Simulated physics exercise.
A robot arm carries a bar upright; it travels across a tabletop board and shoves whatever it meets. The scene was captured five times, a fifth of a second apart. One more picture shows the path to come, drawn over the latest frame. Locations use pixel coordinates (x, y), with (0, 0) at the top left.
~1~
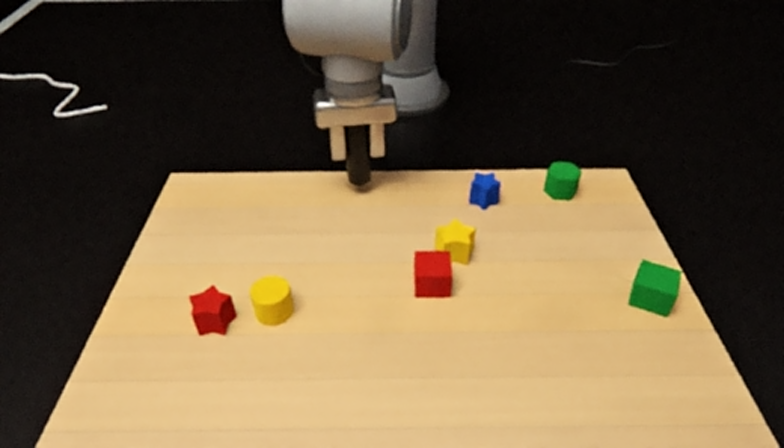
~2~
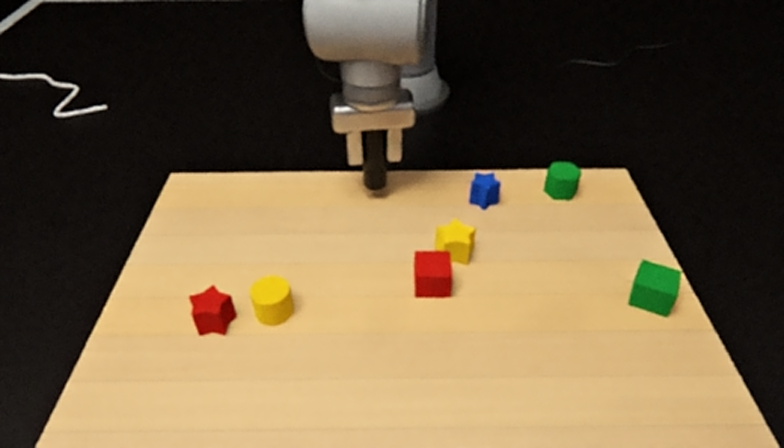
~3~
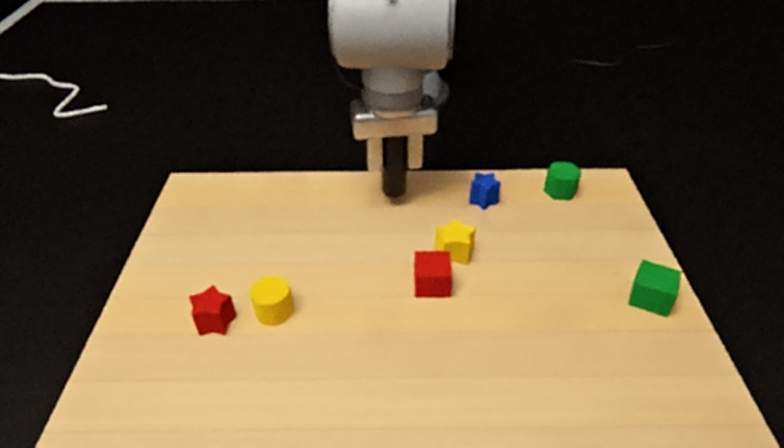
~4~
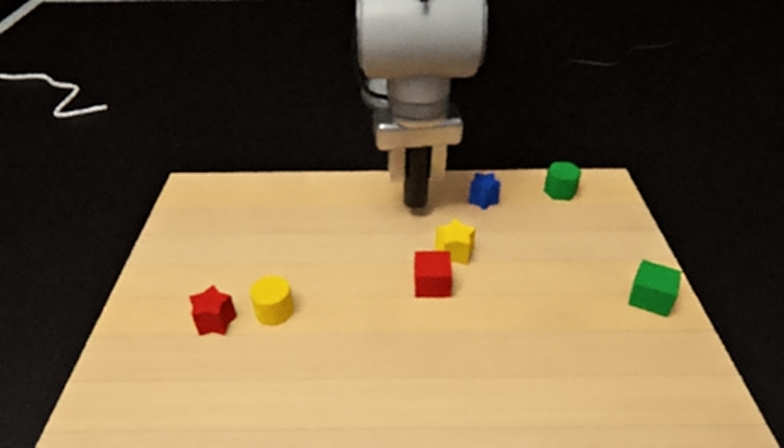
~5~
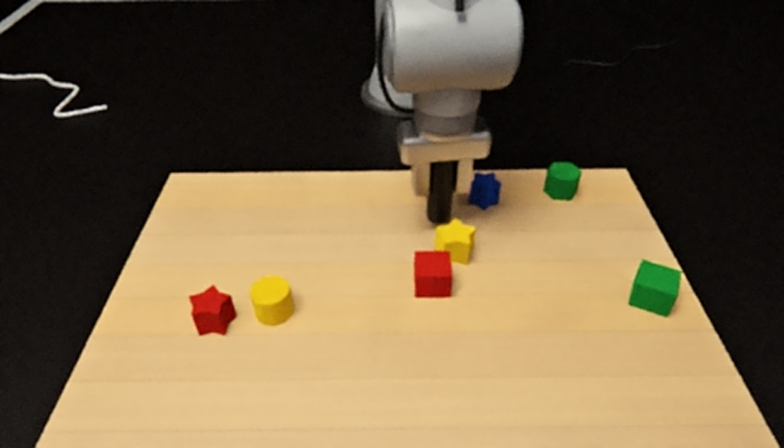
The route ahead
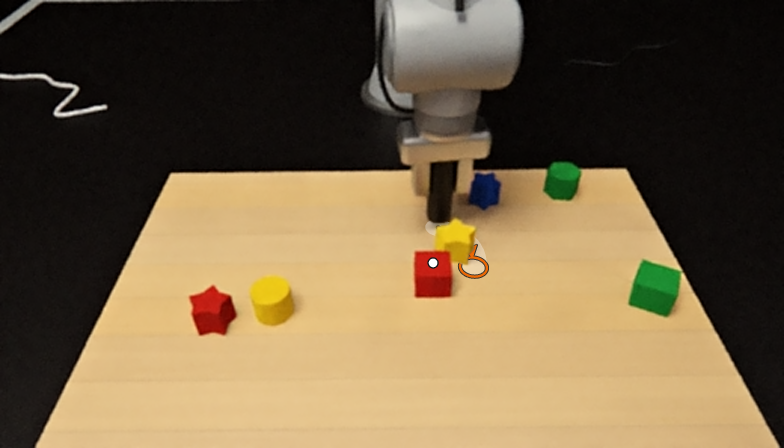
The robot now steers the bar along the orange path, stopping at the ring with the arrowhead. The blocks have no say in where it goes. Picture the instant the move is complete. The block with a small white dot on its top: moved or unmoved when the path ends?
The answer is that it is displaced.
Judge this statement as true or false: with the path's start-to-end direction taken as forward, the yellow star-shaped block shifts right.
True - the claim holds.
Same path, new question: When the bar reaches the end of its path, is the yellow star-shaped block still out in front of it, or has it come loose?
I'd say it is still being pushed.
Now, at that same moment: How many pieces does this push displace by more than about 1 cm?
Two blocks move more than 1 cm.
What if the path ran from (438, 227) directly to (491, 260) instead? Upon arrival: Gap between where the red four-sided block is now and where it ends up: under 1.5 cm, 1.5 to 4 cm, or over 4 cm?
The red four-sided block ends up very close, under 1.5 cm away.
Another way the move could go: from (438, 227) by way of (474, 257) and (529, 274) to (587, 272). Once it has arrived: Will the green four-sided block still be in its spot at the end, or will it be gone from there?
It is still where it was.
The drawn path runs from (438, 227) via (458, 236) and (471, 250), ending at (473, 267); the dot is on the red four-sided block.
What follows on the original path. Halfway along, bar (467, 231); yellow star-shaped block (461, 240), turned 40° clockwise.
At the end, bar (475, 255); red four-sided block (426, 272), turned 25° clockwise; yellow star-shaped block (463, 262), turned 65° clockwise; blue star-shaped block not moved.
